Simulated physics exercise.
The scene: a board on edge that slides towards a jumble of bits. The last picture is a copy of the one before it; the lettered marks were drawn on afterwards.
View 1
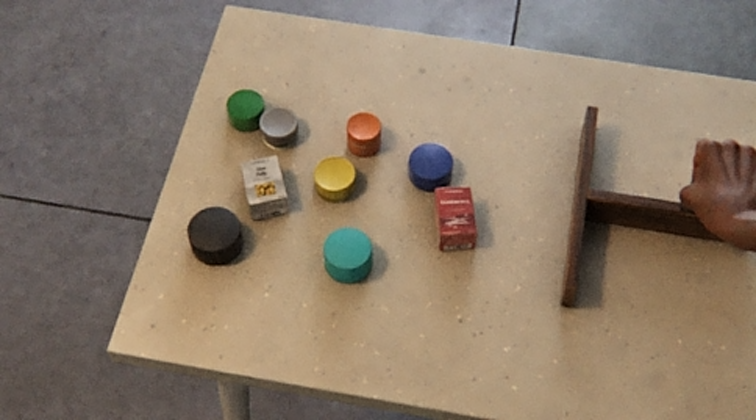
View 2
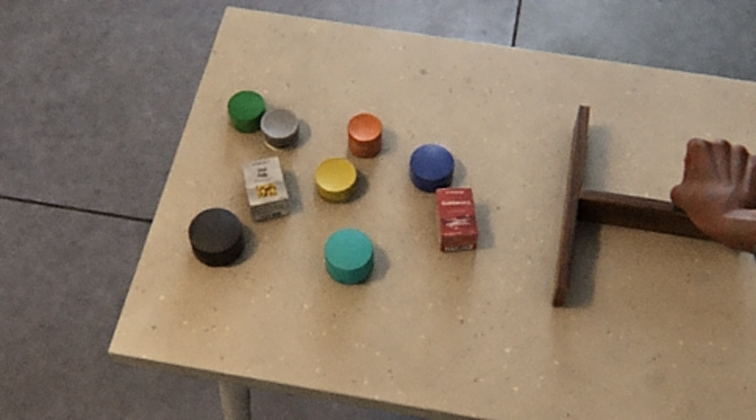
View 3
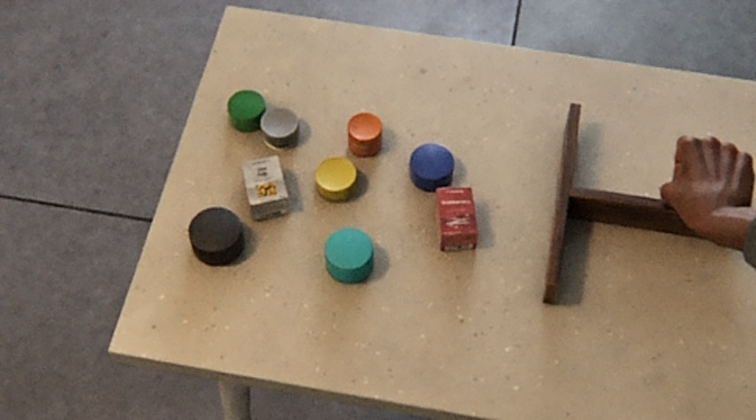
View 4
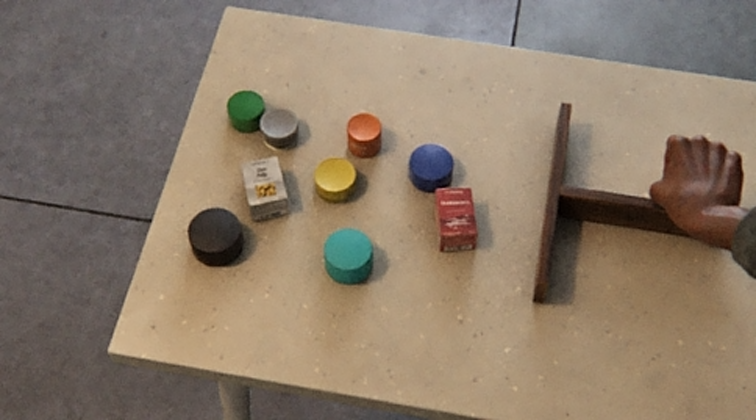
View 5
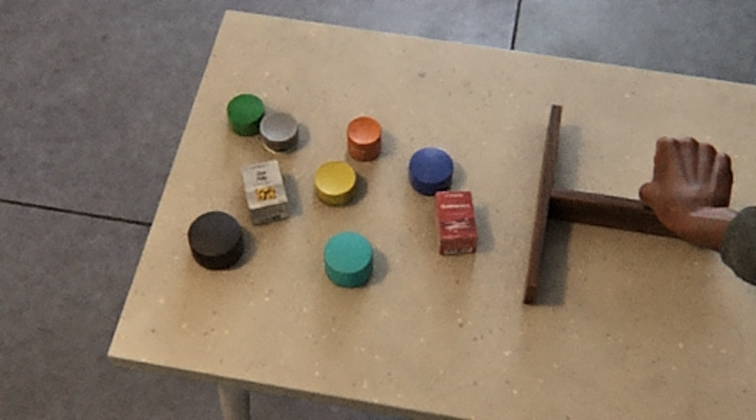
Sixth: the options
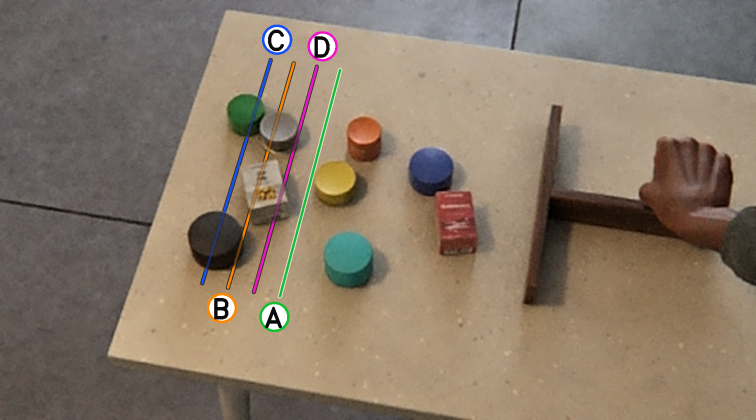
A dark wooden board standing on edge slides slowly left across a pale tabletop, with a hand behind it at the right. It moves a short way towards a scattered group of coloured round tubs, a white packet and a red box, narrowing the gap while they stay in place, untouched.
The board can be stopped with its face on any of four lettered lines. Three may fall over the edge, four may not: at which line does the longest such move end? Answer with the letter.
C is the last line within the limit.
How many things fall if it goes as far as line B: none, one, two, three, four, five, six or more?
In all, none.
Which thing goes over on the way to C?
The black tin goes over.
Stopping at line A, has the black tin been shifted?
No.
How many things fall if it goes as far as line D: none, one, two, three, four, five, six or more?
By then, none.
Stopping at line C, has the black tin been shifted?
By then, yes.
On the marked copy, A at (312, 176); B at (263, 169); C at (239, 165); D at (287, 173).
With C. Early on, board (433, 173); blue tin (408, 168); red box (402, 213).
Further on, board (323, 156); green pot (240, 111); white packet (242, 193).
At the end, board (240, 143); black tin over the edge; white packet (161, 188); one fallen.
As for the rest, A is within the limit but short; B is within the limit but short; D is within the limit but short.
